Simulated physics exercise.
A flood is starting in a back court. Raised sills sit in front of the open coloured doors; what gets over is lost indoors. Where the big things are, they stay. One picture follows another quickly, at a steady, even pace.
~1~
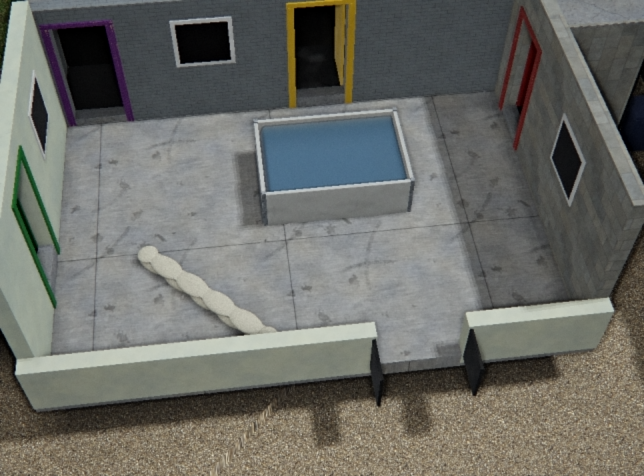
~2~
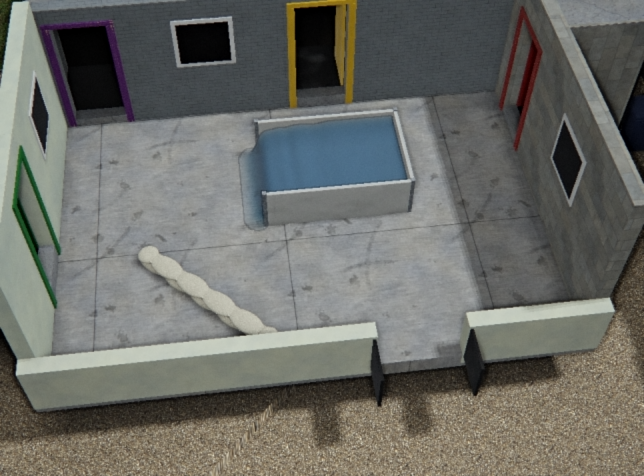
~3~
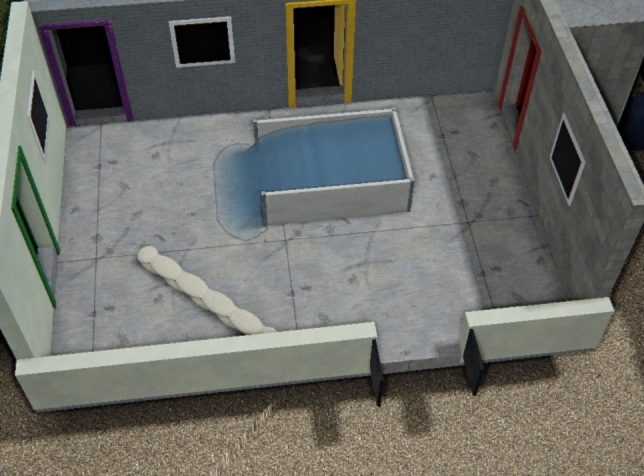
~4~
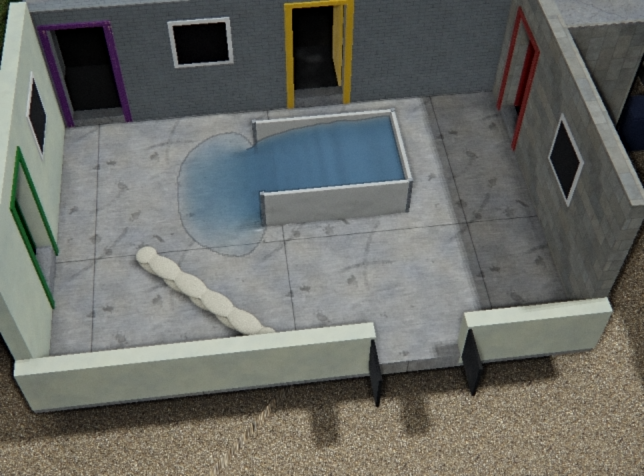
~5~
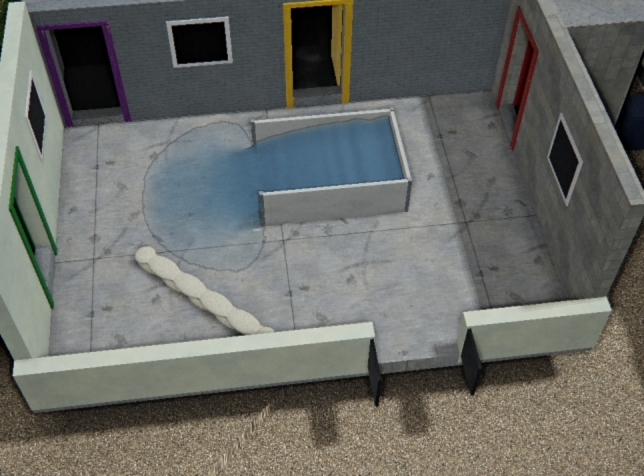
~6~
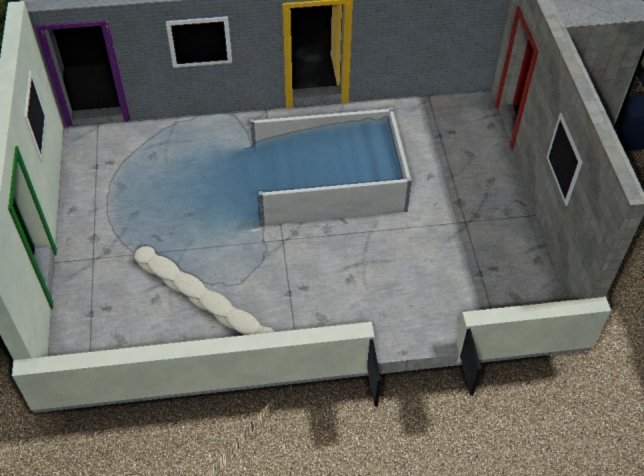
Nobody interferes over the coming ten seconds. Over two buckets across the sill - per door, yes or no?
Yellow door no, purple door yes, red door no, green door no.
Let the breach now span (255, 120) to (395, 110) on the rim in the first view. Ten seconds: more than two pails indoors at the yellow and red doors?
One by one: The yellow door is over, the red door is over.
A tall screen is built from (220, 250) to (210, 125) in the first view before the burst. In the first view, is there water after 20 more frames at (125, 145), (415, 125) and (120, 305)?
Taking the points in the order given, they are inundated, inundated and high and dry.
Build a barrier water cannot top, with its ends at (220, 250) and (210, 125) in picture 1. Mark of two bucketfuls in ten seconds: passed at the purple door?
The purple one: Falls short.
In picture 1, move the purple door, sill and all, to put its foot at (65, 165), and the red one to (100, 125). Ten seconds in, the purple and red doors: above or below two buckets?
The purple door gets past the limit, and the red door gets past the limit too.
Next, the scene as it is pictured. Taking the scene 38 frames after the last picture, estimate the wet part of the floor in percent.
Around 65 percent.
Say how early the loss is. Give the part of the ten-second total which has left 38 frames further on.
70 per cent.
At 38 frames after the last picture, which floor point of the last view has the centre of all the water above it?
Somewhere around (200, 235) in the last view.
A moment on, water covers 30 % of the floor; the yellow door not reached, the purple door wet at the sill, nothing in, the red door not reached, the green door wet at the sill, nothing in.
Next, water covers 35 % of the floor; the yellow door not reached, the purple door under two buckets in, the red door not reached, the green door wet at the sill, nothing in.
Then, water covers 45 % of the floor; the yellow door not reached, the purple door far over two buckets in, the red door not reached, the green door wet at the sill, nothing in.
Later, water covers 65 % of the floor; the yellow door wet at the sill, nothing in, the purple door far over two buckets in, the red door not reached, the green door wet at the sill, nothing in.
In the end, water covers 85 % of the floor; the yellow door wet at the sill, nothing in, the purple door far over two buckets in, the red door wet at the sill, nothing in, the green door wet at the sill, nothing in.
